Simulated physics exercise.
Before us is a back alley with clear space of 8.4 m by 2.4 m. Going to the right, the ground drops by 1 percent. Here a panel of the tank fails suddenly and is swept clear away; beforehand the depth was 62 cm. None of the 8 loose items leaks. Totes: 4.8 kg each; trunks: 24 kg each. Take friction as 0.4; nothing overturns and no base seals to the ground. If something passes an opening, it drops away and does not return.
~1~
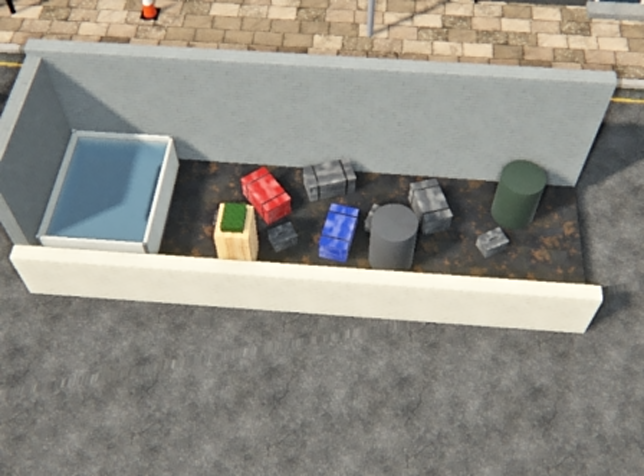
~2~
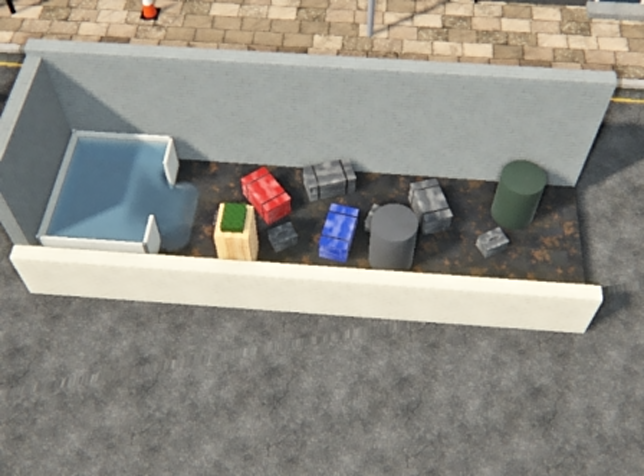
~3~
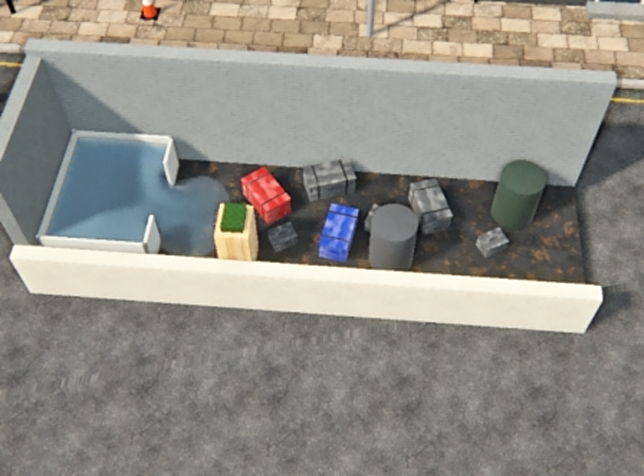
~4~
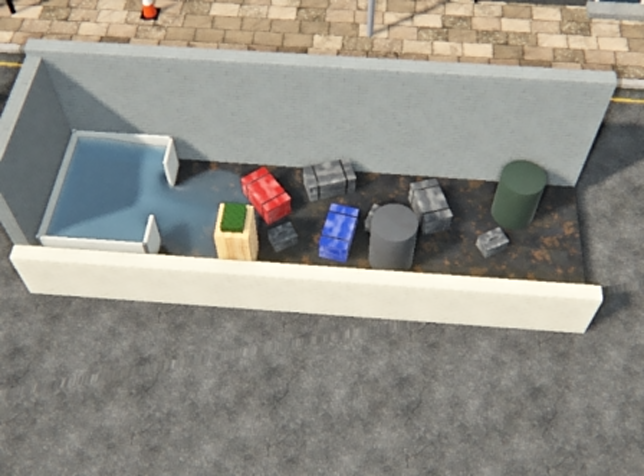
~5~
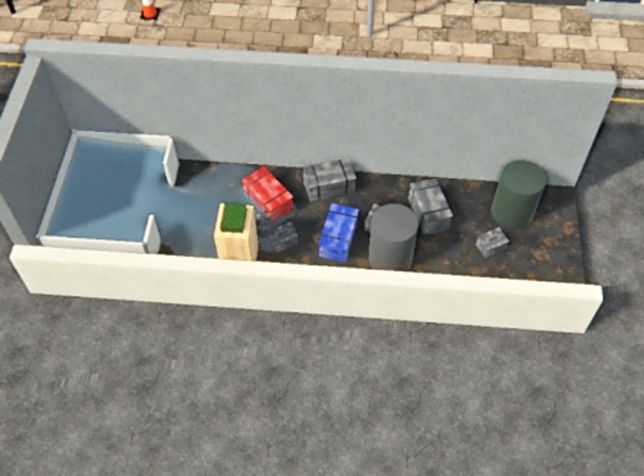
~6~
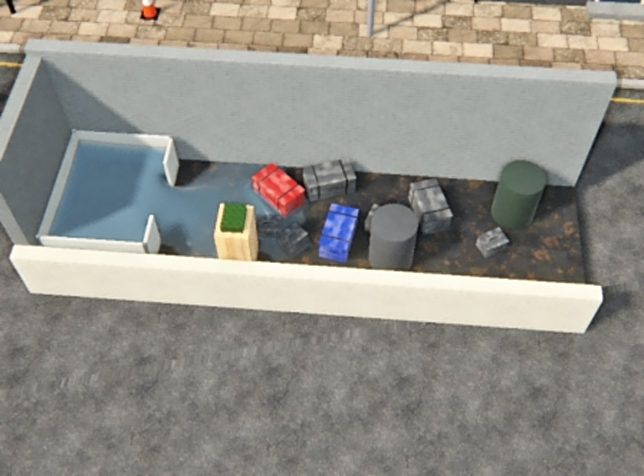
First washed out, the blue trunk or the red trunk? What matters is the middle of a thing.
The blue one goes first.
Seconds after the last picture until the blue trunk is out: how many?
Around 5.5 seconds.
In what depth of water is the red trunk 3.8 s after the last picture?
About 12 cm.
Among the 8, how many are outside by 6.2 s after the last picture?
Tally so far: 5.
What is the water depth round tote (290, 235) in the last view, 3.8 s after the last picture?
Depth: Near 7 cm.
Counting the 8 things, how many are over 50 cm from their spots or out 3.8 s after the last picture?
Result: 8.
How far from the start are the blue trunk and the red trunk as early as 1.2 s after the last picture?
Shifts by then: Around 50 and 150 cm.
Then, 1.2 s after the last picture the blue trunk is near (370, 218), 0.5 m from its start, afloat; the red trunk is near (368, 180), 1.7 m from its start, afloat; 0 of 8 are out; 6 afloat.
Then, 3.8 s after the last picture the blue trunk is near (495, 270), 2.5 m from its start, afloat; the red trunk is near (465, 227), 3.3 m from its start, afloat; 3 of 8 are out; 5 afloat.
Then, 6.2 s after the last picture the blue trunk has gone out (5.5 s after the last picture); the red trunk is near (441, 252), 3.1 m from its start, afloat; 5 of 8 are out; 3 afloat.
Then, 9.2 s after the last picture the blue trunk has gone out (5.5 s after the last picture); the red trunk is near (455, 243), 3.2 m from its start, afloat; 5 of 8 are out; 3 afloat.
